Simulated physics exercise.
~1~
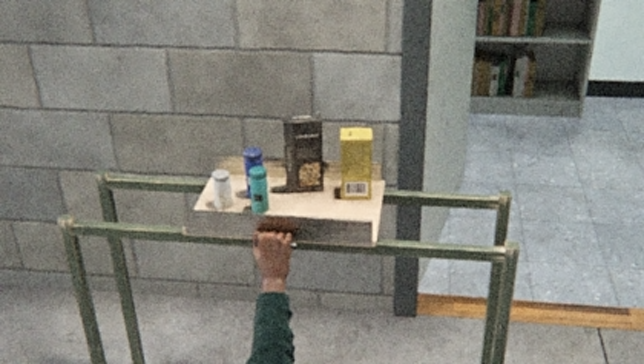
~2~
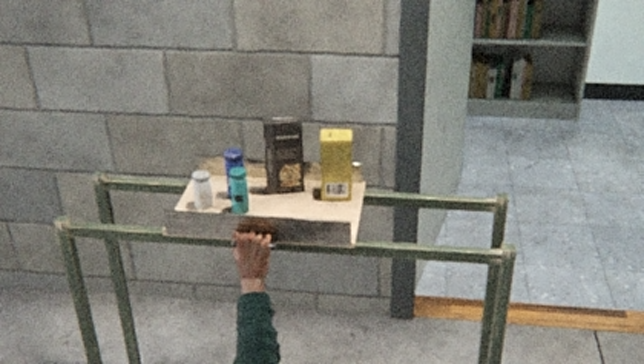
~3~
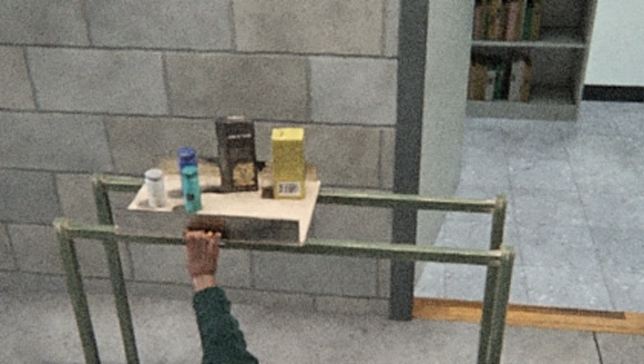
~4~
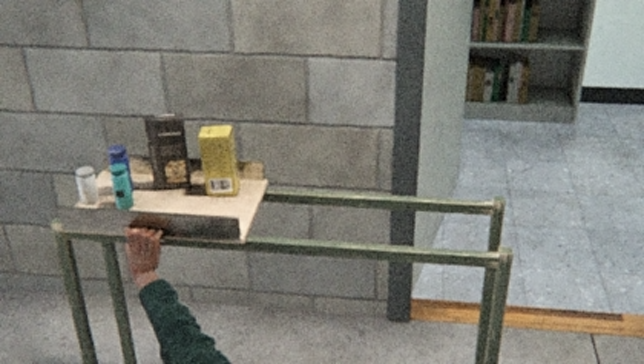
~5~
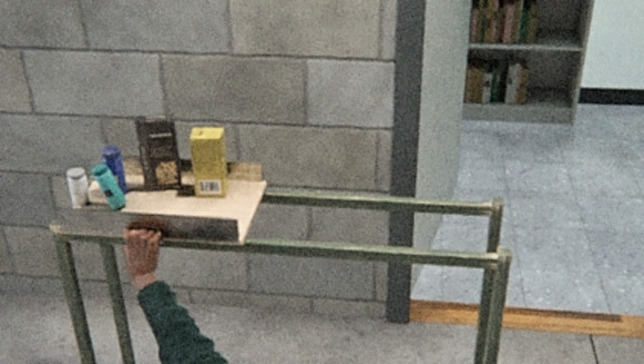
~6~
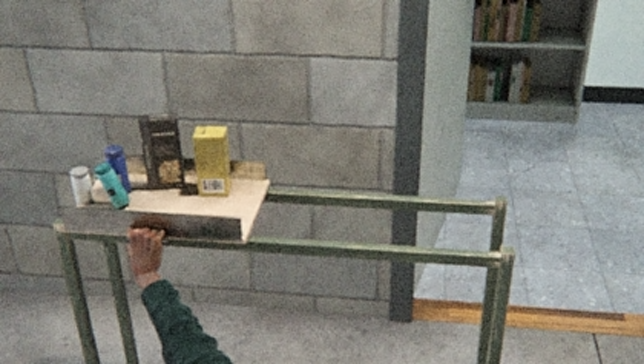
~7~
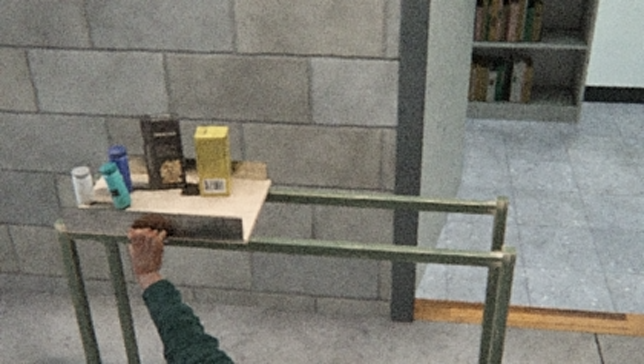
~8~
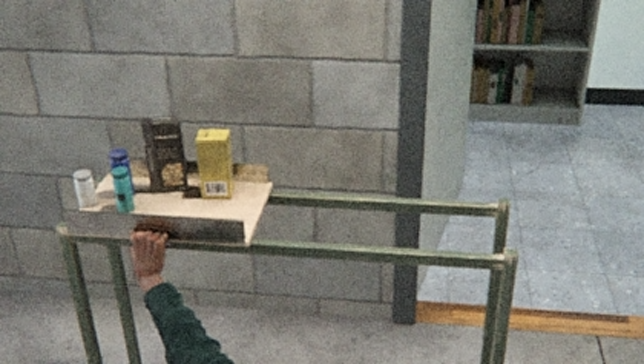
A hand slides a loaded tray left until it stops; the turquoise shaker leans, then rights itself.
